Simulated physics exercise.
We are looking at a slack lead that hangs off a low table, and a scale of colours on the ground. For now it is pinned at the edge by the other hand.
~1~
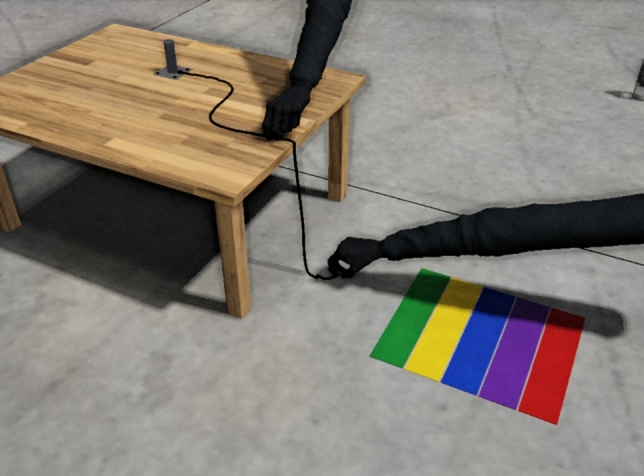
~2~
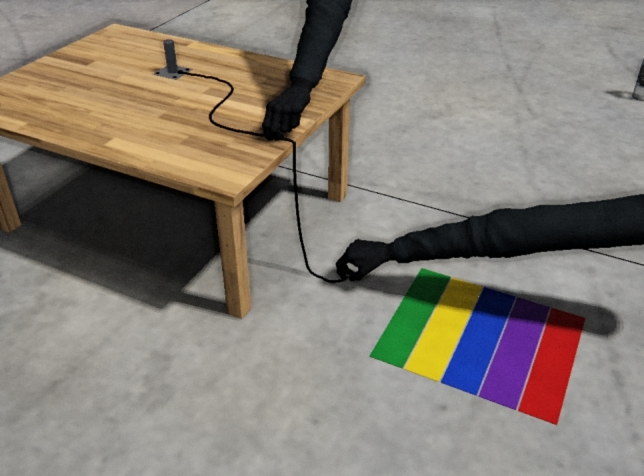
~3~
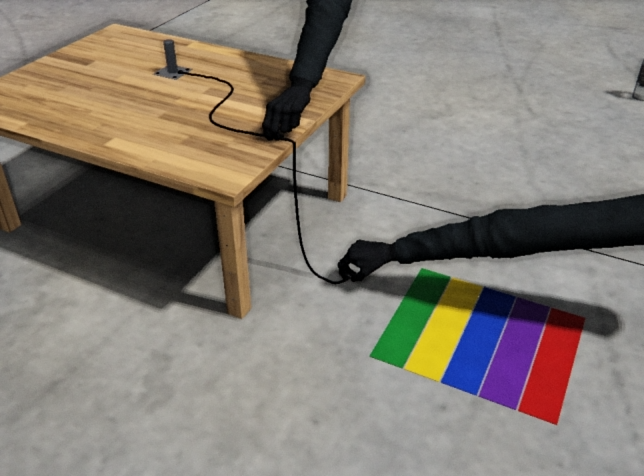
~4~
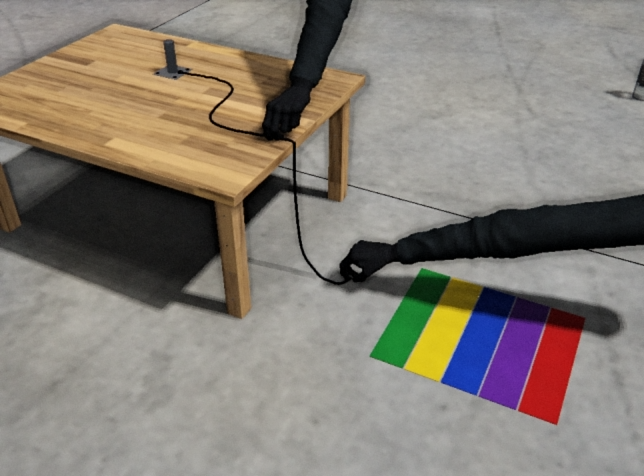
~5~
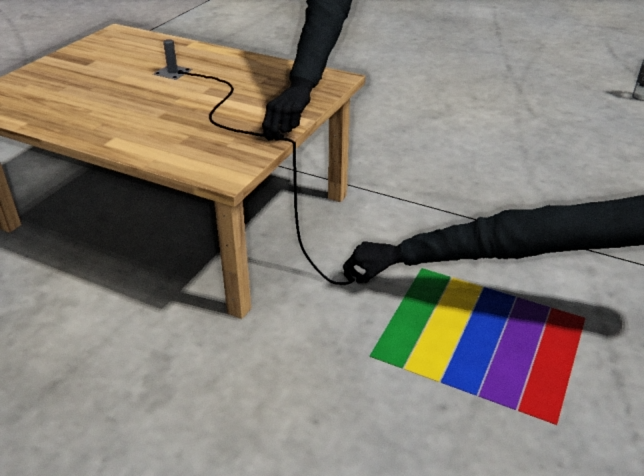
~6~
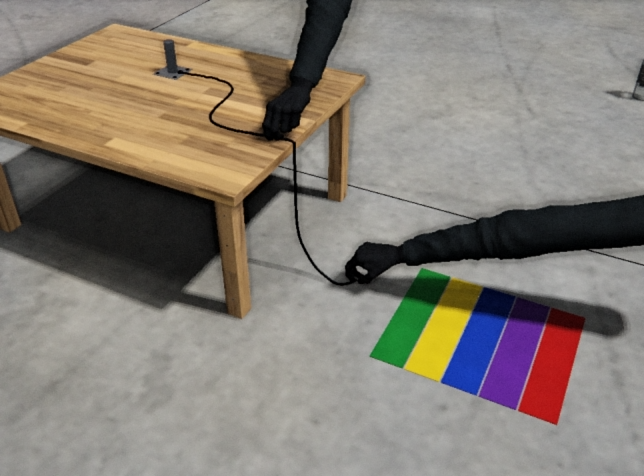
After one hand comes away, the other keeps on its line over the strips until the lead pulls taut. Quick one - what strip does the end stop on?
The blue strip.
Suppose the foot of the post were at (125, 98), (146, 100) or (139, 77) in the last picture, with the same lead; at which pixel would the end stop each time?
About (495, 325), (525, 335) and (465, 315).
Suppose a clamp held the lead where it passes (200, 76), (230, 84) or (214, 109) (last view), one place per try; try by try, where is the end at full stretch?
About (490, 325), (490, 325) and (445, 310).
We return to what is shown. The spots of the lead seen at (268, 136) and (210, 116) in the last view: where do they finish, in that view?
One finishes at (326, 151) and the other at (271, 114).
Early on, end near (434, 305); over yellow.
Midway, end near (470, 317); over blue.
At the end of the slack, end near (490, 323); over blue. It gets as far as the blue strip.
